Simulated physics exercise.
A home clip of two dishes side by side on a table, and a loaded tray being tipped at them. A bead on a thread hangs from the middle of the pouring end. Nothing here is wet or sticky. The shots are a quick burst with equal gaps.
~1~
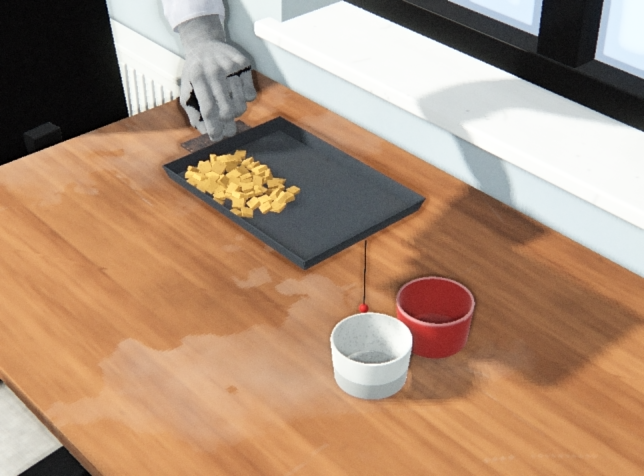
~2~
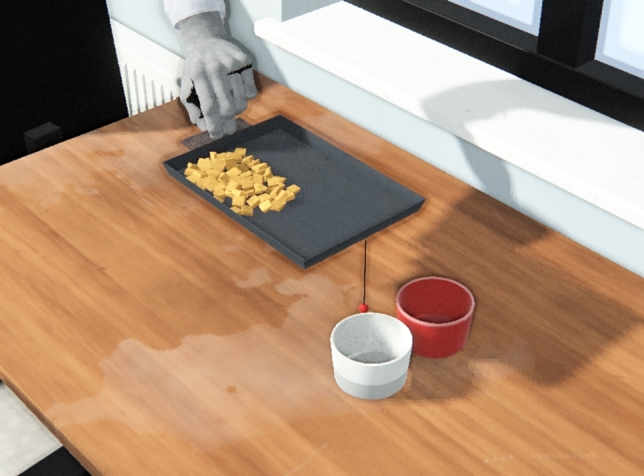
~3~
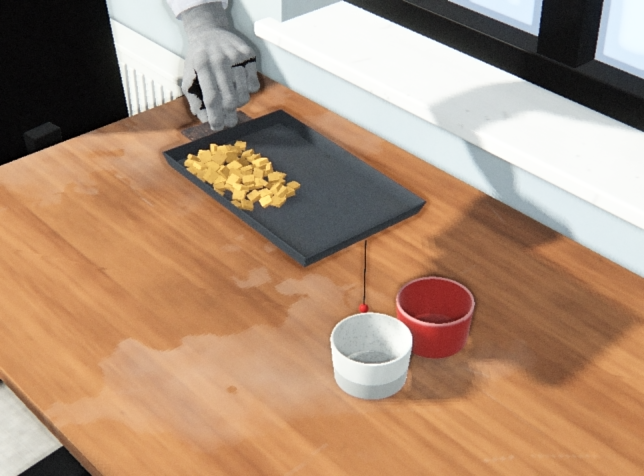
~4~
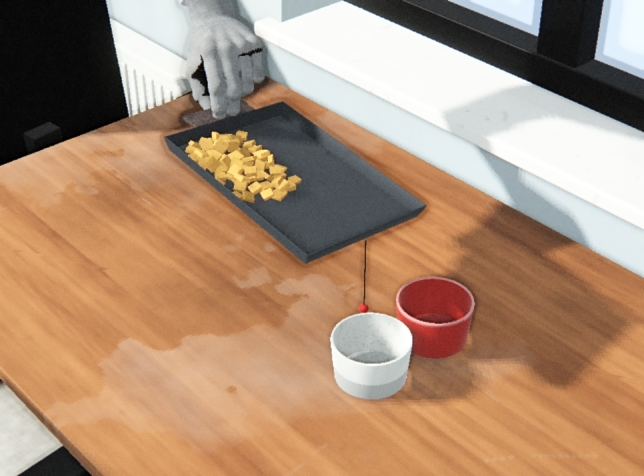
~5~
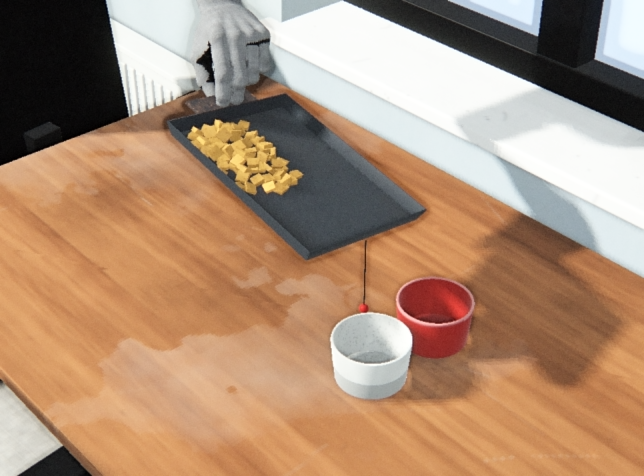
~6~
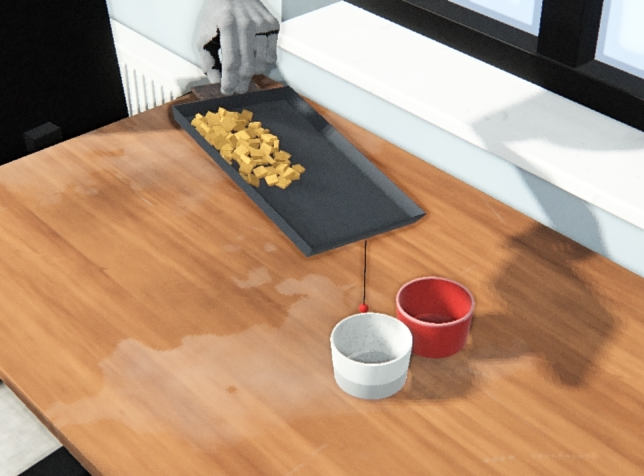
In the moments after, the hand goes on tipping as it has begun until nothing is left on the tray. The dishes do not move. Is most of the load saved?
In the dishes lies more than half of it.
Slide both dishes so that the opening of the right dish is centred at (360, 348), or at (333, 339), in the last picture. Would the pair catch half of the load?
One: The smaller part. Two: Not half.
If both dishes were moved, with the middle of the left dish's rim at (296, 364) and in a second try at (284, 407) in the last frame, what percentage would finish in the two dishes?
Roughly 0 per cent, and 0 per cent.
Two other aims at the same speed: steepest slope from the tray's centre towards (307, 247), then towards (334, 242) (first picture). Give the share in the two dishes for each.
Roughly 0 per cent, and 30 per cent.
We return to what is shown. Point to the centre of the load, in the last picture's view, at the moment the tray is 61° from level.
Roughly at (398, 215).
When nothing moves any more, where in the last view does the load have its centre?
At about (430, 326).
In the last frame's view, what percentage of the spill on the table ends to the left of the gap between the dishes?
Near 70 %.
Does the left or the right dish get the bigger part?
That is the right-hand dish.
Just after the last frame, tray tipped steeply; the larger part on the tray; roughly a quarter in the air.
A moment on, tray tipped right over; about a tenth on the tray; roughly two thirds in the right dish; about a tenth outside both; about a tenth in the air.
Further on, tray tipped past a quarter turn; roughly two thirds in the right dish; roughly a third outside both.
When it is over, tray tipped past a quarter turn; not one in the left dish; roughly two thirds in the right dish; roughly a third outside both.
